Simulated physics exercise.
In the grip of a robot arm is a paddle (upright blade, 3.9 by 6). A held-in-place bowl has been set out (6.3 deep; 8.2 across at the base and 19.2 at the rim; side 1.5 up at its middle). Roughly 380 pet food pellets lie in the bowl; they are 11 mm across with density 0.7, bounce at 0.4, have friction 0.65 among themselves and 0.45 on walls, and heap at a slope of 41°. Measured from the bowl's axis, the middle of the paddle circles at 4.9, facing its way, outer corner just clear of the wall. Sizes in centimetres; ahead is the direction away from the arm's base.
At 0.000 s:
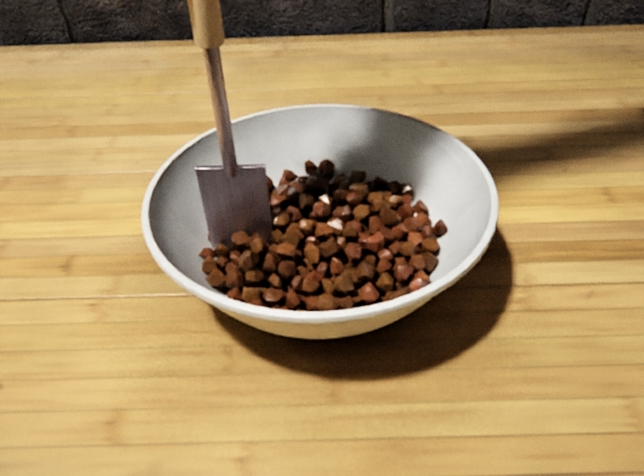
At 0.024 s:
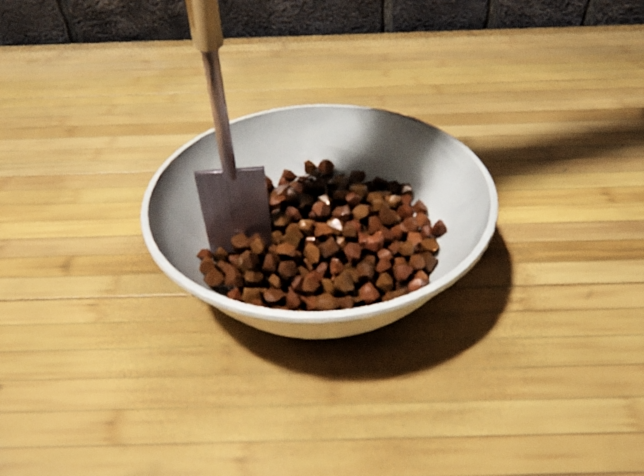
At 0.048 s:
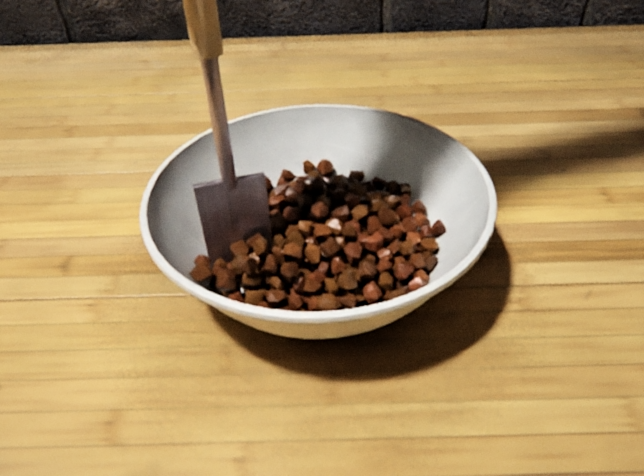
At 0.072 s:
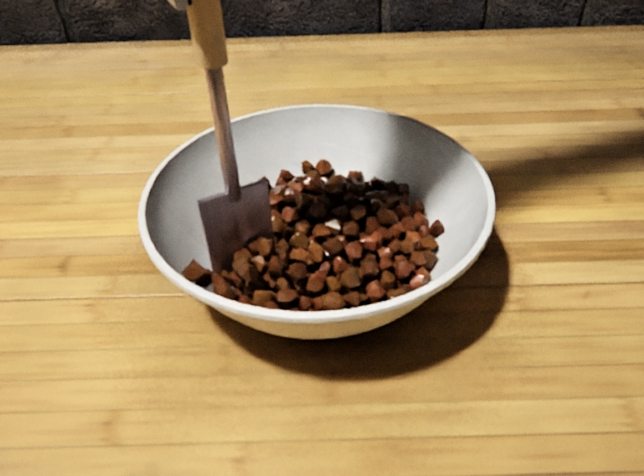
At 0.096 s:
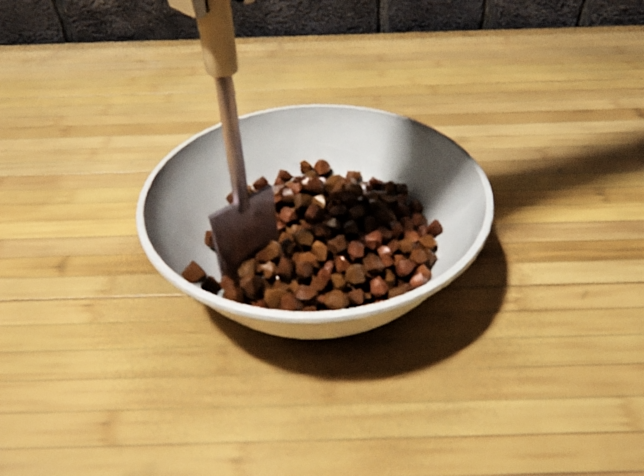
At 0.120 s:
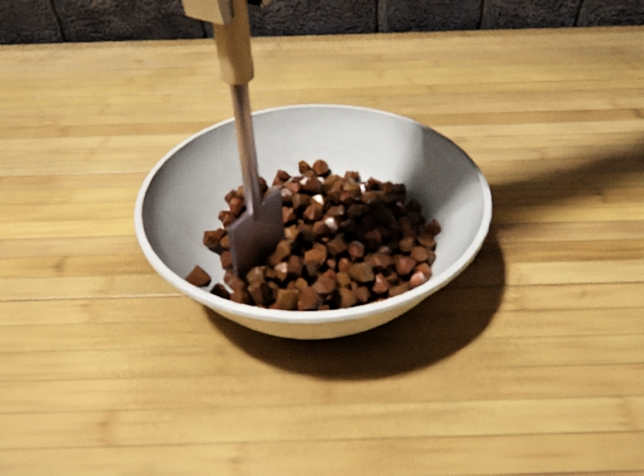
A flat paddle pushes through brown pellets in a white bowl, moving rightward and nearer.
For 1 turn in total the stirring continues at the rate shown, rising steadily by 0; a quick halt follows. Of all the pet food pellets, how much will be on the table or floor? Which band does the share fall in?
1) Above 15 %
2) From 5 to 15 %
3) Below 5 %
(2) From 5 to 15 %.
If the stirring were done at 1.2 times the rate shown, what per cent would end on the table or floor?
That gives some 15 percent.
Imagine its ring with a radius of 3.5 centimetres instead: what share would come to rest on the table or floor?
That would make it around 5 percent.
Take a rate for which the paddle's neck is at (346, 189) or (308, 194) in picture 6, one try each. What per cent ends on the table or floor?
Close to 35 and 25 in a hundred.
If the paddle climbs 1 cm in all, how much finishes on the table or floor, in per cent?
Result: Roughly 10 %.
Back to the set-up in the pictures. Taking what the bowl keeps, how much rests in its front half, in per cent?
Around 75 percent of it.
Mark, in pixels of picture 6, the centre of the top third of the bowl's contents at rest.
Centre of top third: Approx. (238, 265).
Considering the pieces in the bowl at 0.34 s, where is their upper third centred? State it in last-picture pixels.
About (409, 191) in the last picture.
After 0.34 s, 172° round, highest piece 8 above the table; 368 in the bowl, 2 on the table or floor, 5 in flight or on the tool.
After 0.56 s, 290° round, highest piece 8 above the table; 357 in the bowl, 14 on the table or floor, 4 in flight or on the tool.
After 0.87 s, 0° round, highest piece 7 above the table; 341 in the bowl, 33 on the table or floor, 1 in flight or on the tool.
After 1.57 s, 0° round, highest piece 7 above the table; 341 in the bowl, 34 on the table or floor.
In the end, 341 in the bowl, 34 on the table or floor. That is 9 % on the table or floor.
